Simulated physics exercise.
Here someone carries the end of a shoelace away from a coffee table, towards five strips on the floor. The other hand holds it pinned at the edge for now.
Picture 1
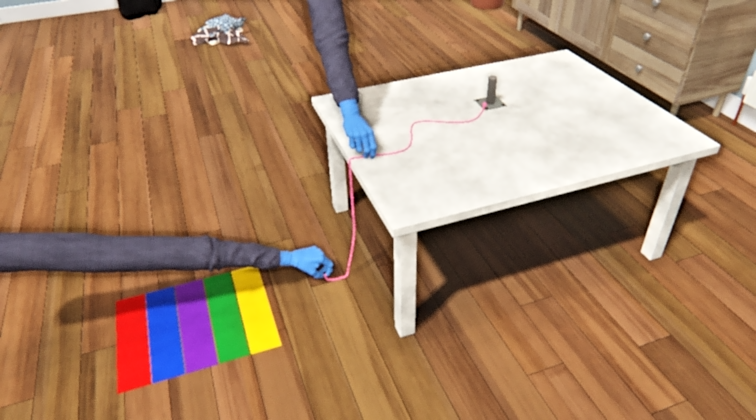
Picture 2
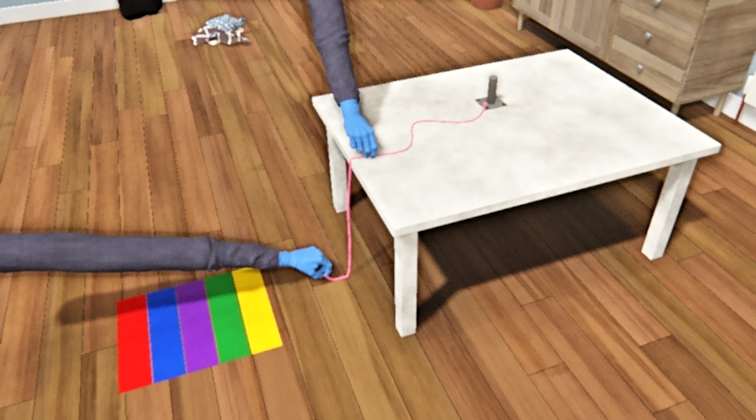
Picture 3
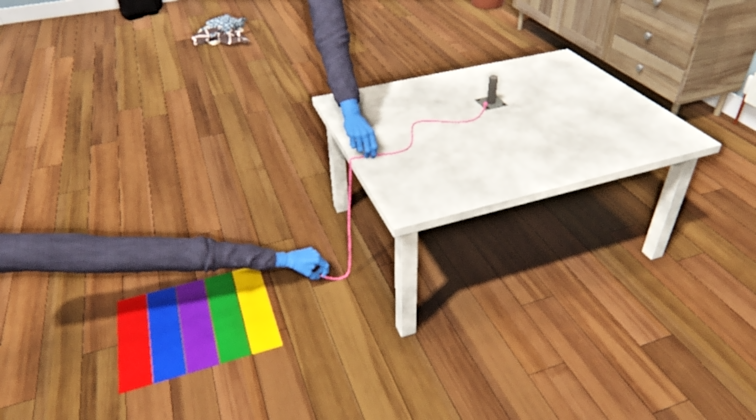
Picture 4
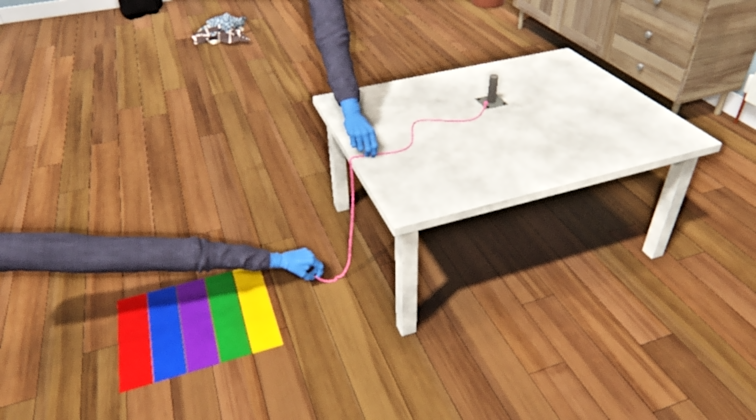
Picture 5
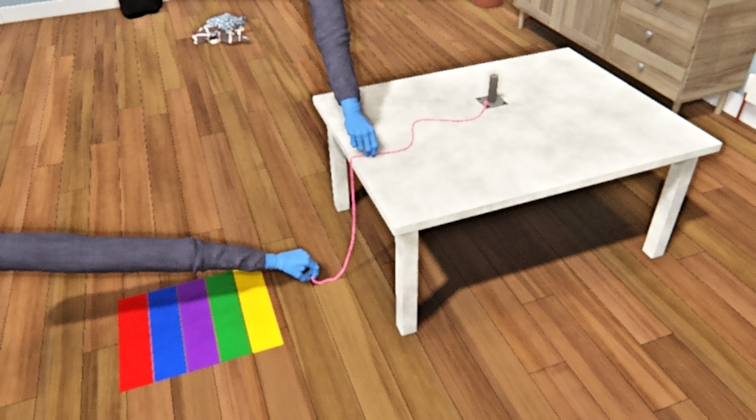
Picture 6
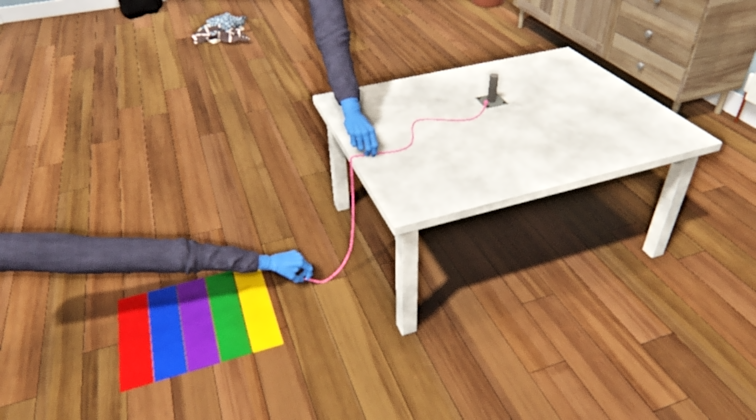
Gloved hand drawing the end of a pink cord slightly left beside coloured floor strips, another holding it at a white table's edge.
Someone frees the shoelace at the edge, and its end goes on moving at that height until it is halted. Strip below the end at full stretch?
Purple.
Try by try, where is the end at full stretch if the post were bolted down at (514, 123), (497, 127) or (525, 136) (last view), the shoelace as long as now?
Try by try: (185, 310), (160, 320) and (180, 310).
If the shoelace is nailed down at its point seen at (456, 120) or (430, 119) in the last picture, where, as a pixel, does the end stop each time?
In order of the tries, close to (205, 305) and close to (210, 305).
Soon after, end near (239, 297); over yellow.
After that, end near (209, 305); over green.
At the stop, end near (192, 309); over purple. It halts on the purple strip.
